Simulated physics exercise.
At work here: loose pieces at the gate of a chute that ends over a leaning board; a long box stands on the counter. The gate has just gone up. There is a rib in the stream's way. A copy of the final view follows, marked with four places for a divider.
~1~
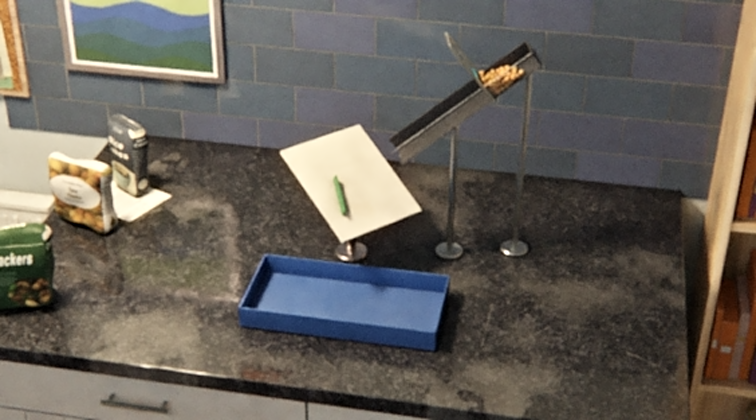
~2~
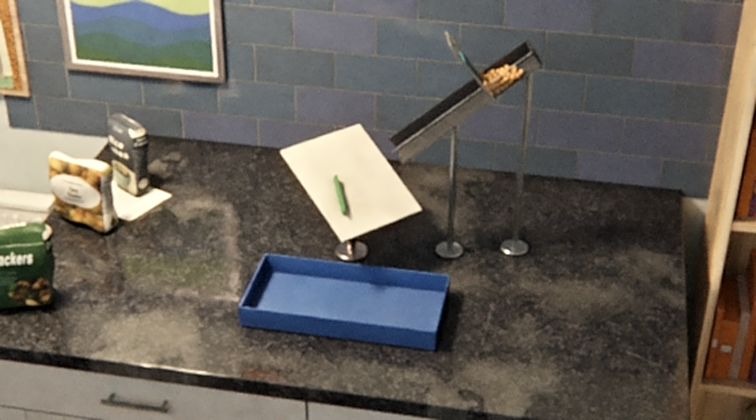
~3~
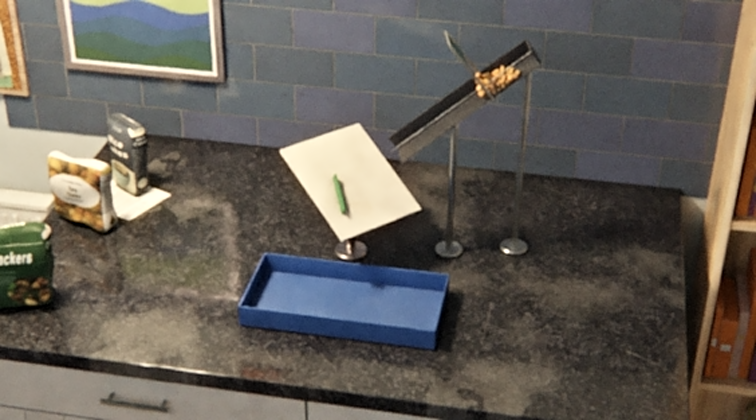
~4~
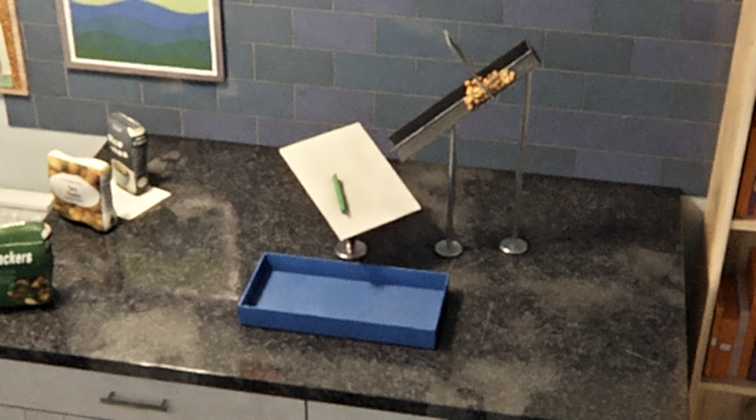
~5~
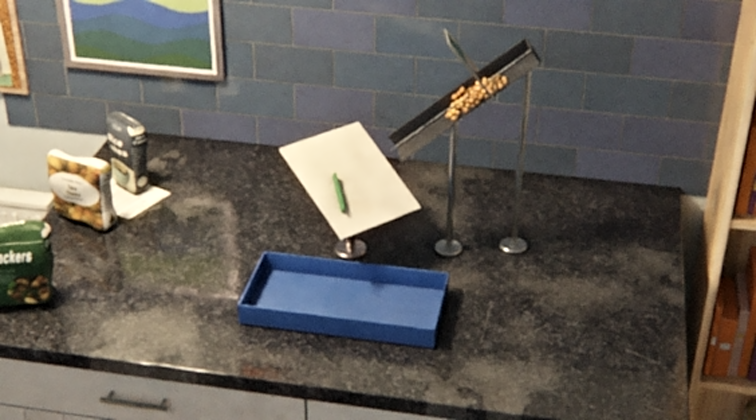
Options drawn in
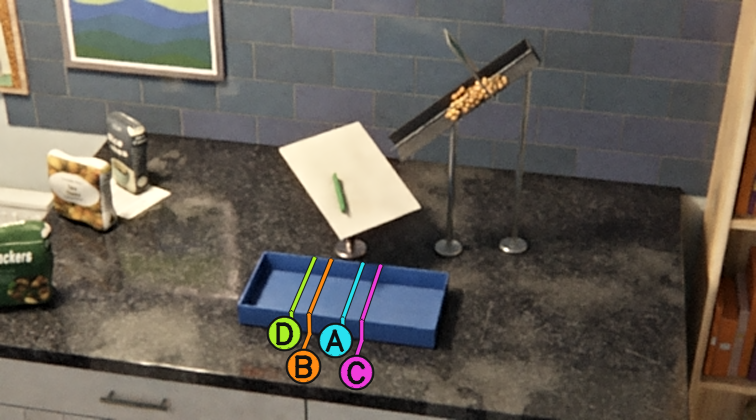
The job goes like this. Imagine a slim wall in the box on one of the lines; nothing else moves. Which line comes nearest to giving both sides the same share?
C is best.
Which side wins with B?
More lands on the right.
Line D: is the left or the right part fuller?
Right.
On the marked copy, line A crosses the front rim at (342, 318); line B crosses the front rim at (309, 314); line C crosses the front rim at (361, 320); line D crosses the front rim at (291, 311).
If A is chosen, of what is caught, a small share on the left of the divider, the bulk on the right.
If B is chosen, of what is caught, only a few on the left of the divider, all but a few on the right.
If C is chosen, of what is caught, close to half on the left of the divider, close to half on the right.
If D is chosen, of what is caught, none at all on the left of the divider, the whole lot on the right.
